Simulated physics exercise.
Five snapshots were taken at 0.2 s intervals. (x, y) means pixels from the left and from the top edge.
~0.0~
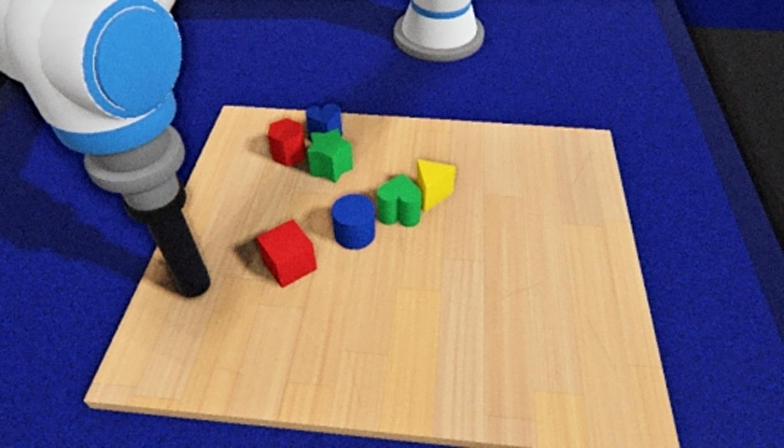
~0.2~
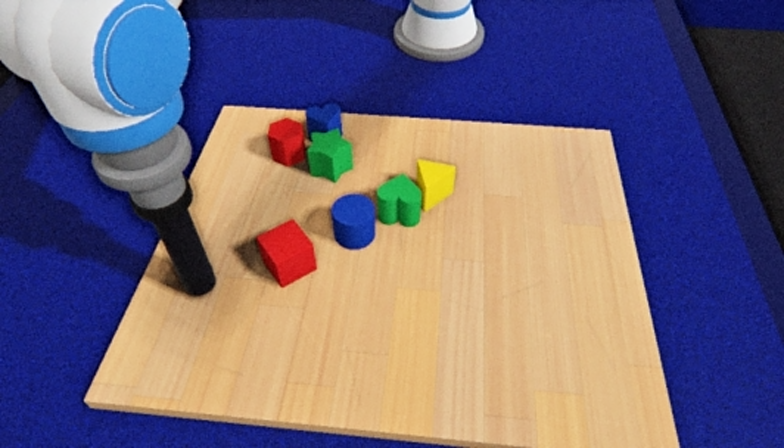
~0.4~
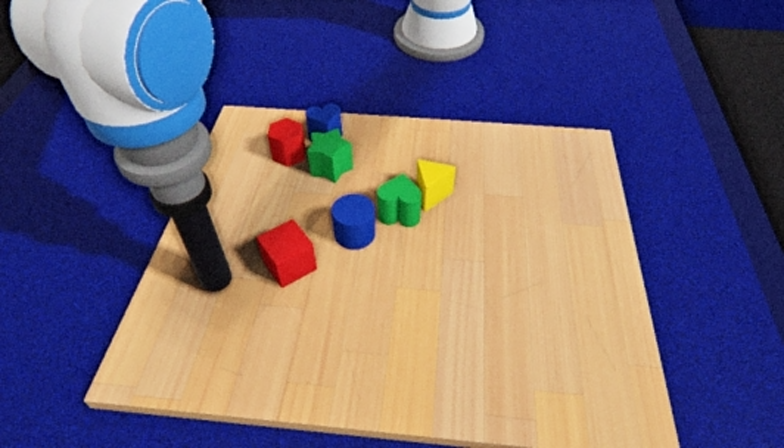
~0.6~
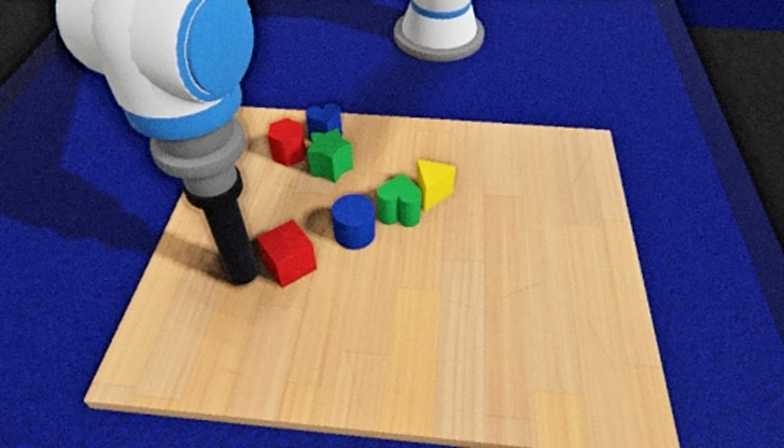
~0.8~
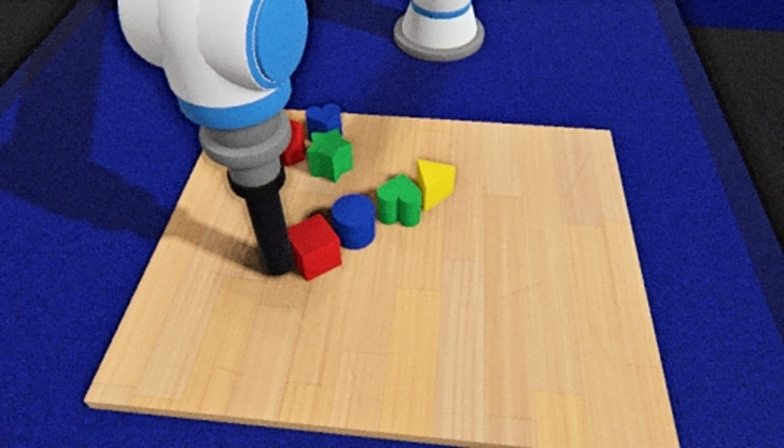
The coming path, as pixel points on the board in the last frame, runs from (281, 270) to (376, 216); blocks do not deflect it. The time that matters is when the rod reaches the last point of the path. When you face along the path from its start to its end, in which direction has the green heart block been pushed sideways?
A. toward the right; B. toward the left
A: Toward the right.
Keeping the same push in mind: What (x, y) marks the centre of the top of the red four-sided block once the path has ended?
Put as a pixel place, it's (408, 183).
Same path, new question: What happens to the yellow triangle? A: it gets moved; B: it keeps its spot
Letter A.
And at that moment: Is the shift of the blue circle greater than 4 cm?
Yes, it checks out.
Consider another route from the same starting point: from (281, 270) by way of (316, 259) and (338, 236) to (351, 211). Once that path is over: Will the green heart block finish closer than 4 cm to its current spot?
In short: No.
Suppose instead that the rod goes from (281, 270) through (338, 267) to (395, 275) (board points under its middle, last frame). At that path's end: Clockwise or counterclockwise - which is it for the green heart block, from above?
It turns round clockwise.
On the path given first. One third of the way, rod at (314, 246); red four-sided block at (346, 218); blue circle at (380, 196); green heart block at (419, 183), turned 15° clockwise; yellow triangle at (440, 168).
Two thirds of the way, rod at (346, 227); red four-sided block at (379, 200); blue circle at (411, 180); green heart block at (450, 170), turned 20° clockwise; yellow triangle at (473, 158).
At the end, rod at (376, 210); red four-sided block at (408, 183); blue circle at (438, 163); green heart block at (477, 158), turned 40° clockwise; yellow triangle at (505, 153), turned 15° clockwise.
